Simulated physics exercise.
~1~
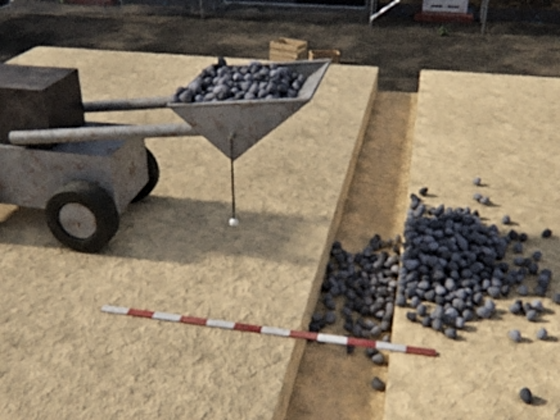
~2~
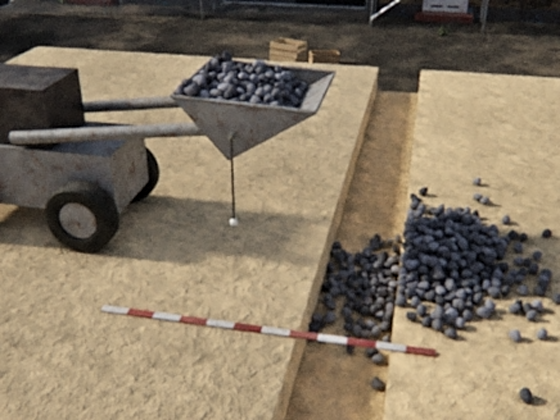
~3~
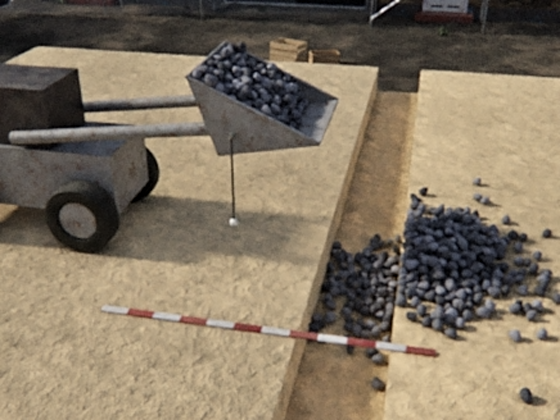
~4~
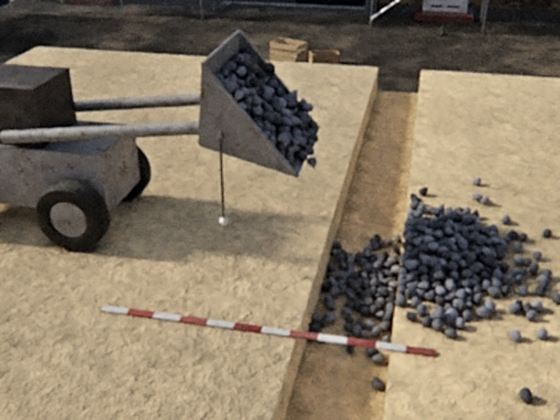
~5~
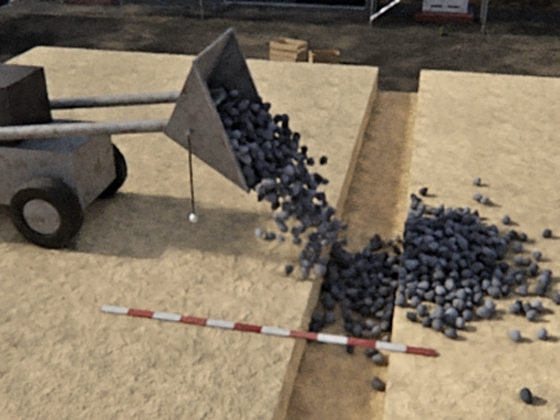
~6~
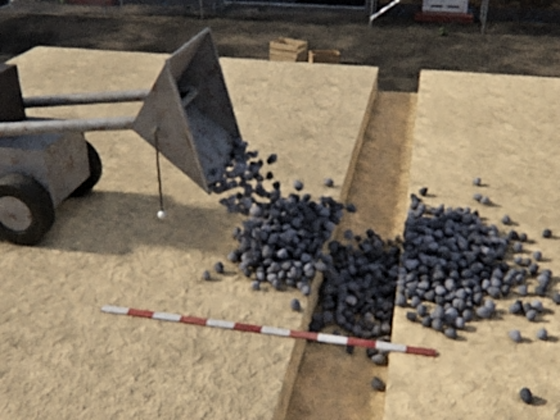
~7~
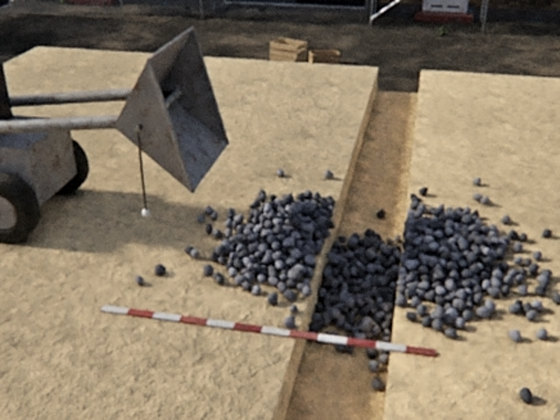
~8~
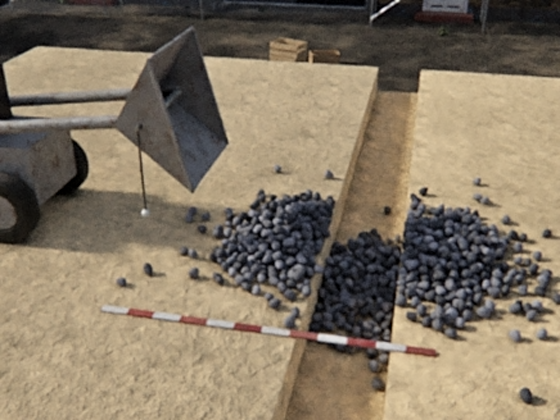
On a sunlit yard of pale sandy slabs split by a straight narrow trench, seen from above at an angle, a small grey loader stands at the left with its bucket full of dark rounded stones. A heap of similar stones already lies across the trench and on the right slab, behind a red and white striped staff. The bucket tips forward, steeper and steeper, while the loader rolls back to the left. Stones pour over the lip, piling on the near slab and spilling partly into the trench. The emptied bucket then stays tilted, with separate heaps on both sides and more stones between them.
